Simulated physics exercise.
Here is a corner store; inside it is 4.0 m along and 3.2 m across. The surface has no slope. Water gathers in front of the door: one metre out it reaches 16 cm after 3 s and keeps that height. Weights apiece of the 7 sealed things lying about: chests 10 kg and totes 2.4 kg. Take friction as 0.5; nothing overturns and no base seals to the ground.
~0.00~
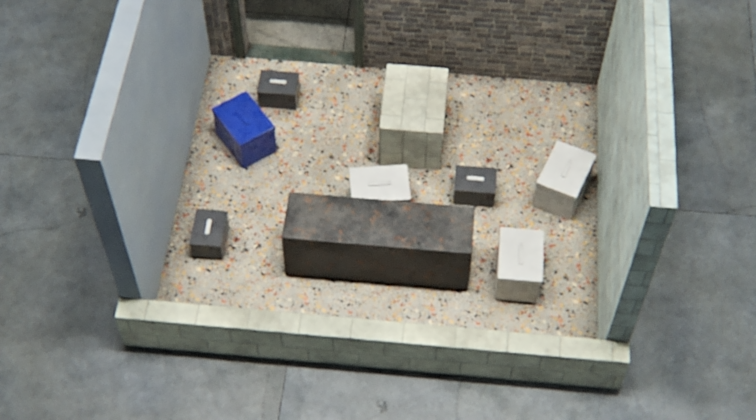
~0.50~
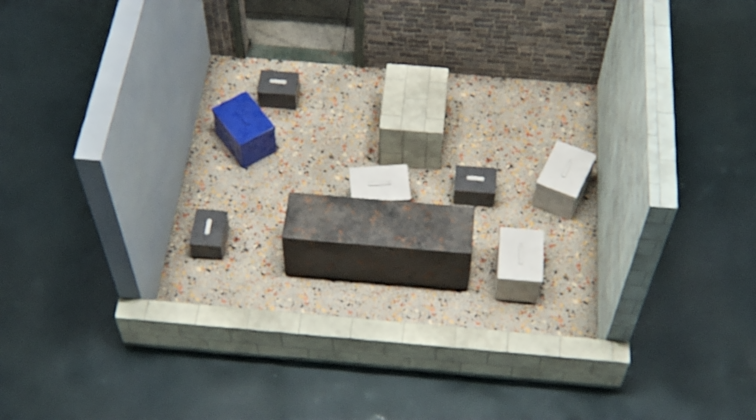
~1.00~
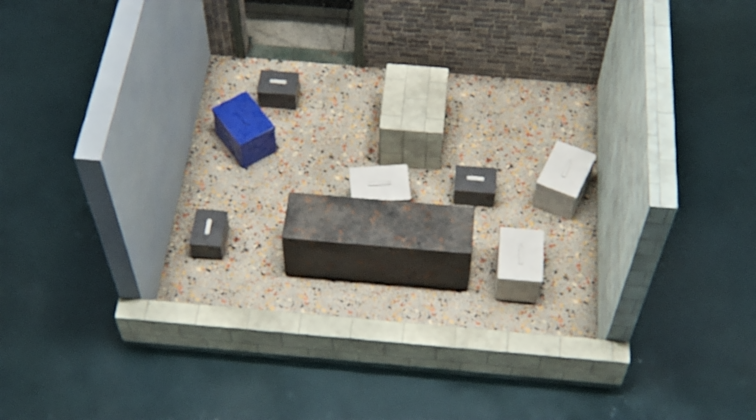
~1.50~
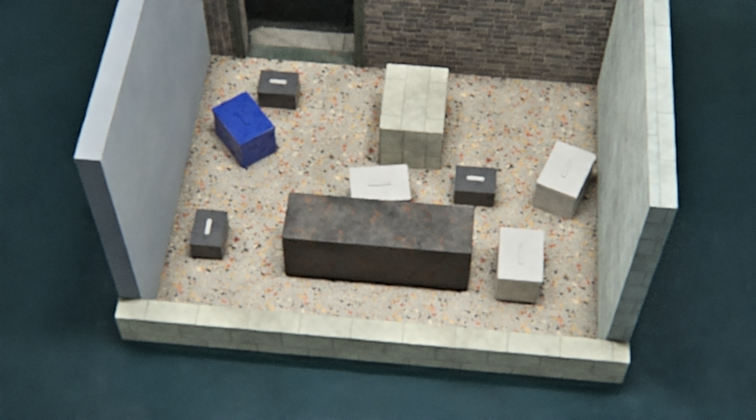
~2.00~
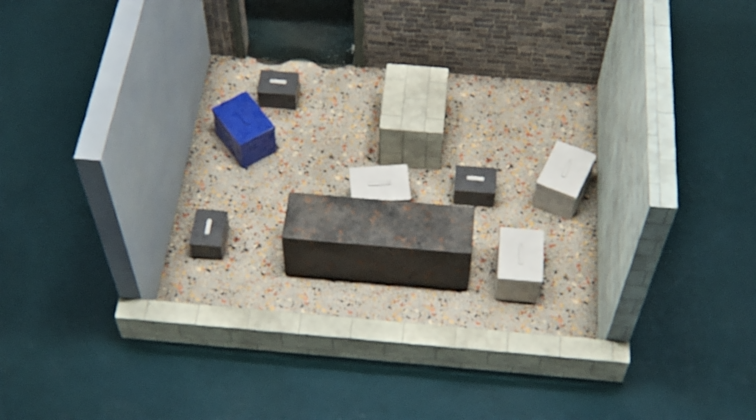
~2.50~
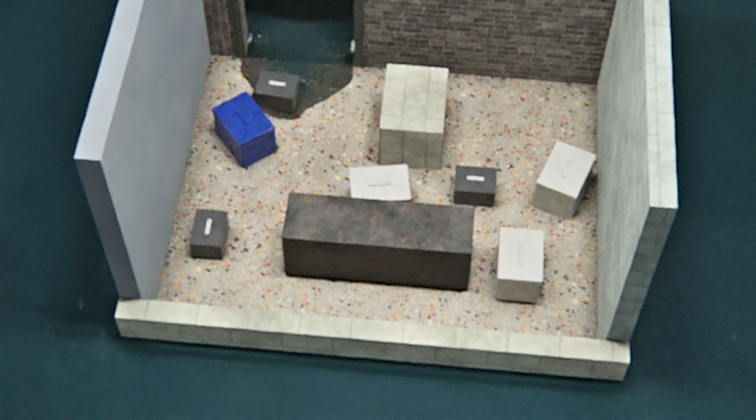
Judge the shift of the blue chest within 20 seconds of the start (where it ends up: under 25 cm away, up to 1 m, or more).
The blue chest travels far.
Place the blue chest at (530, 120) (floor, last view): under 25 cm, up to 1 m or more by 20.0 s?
It travels far.
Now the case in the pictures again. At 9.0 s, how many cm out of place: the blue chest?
Roughly 150 cm by then.
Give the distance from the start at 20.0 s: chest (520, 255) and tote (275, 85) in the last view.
In turn: 140 cm, 80 cm.
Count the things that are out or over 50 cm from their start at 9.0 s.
I count 5.
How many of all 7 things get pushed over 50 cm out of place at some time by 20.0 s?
7 of them.
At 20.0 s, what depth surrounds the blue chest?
About 15 cm.
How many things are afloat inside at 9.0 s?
I count 2.
After 4.0 s the blue chest is near (221, 139), 0.3 m from its start, aground; 1 afloat.
After 9.0 s the blue chest is near (247, 257), 1.6 m from its start, afloat; 2 afloat.
After 16.0 s the blue chest is near (246, 255), 1.6 m from its start, afloat; 7 afloat.
After 20.0 s the blue chest is near (246, 254), 1.6 m from its start, afloat; 7 afloat.
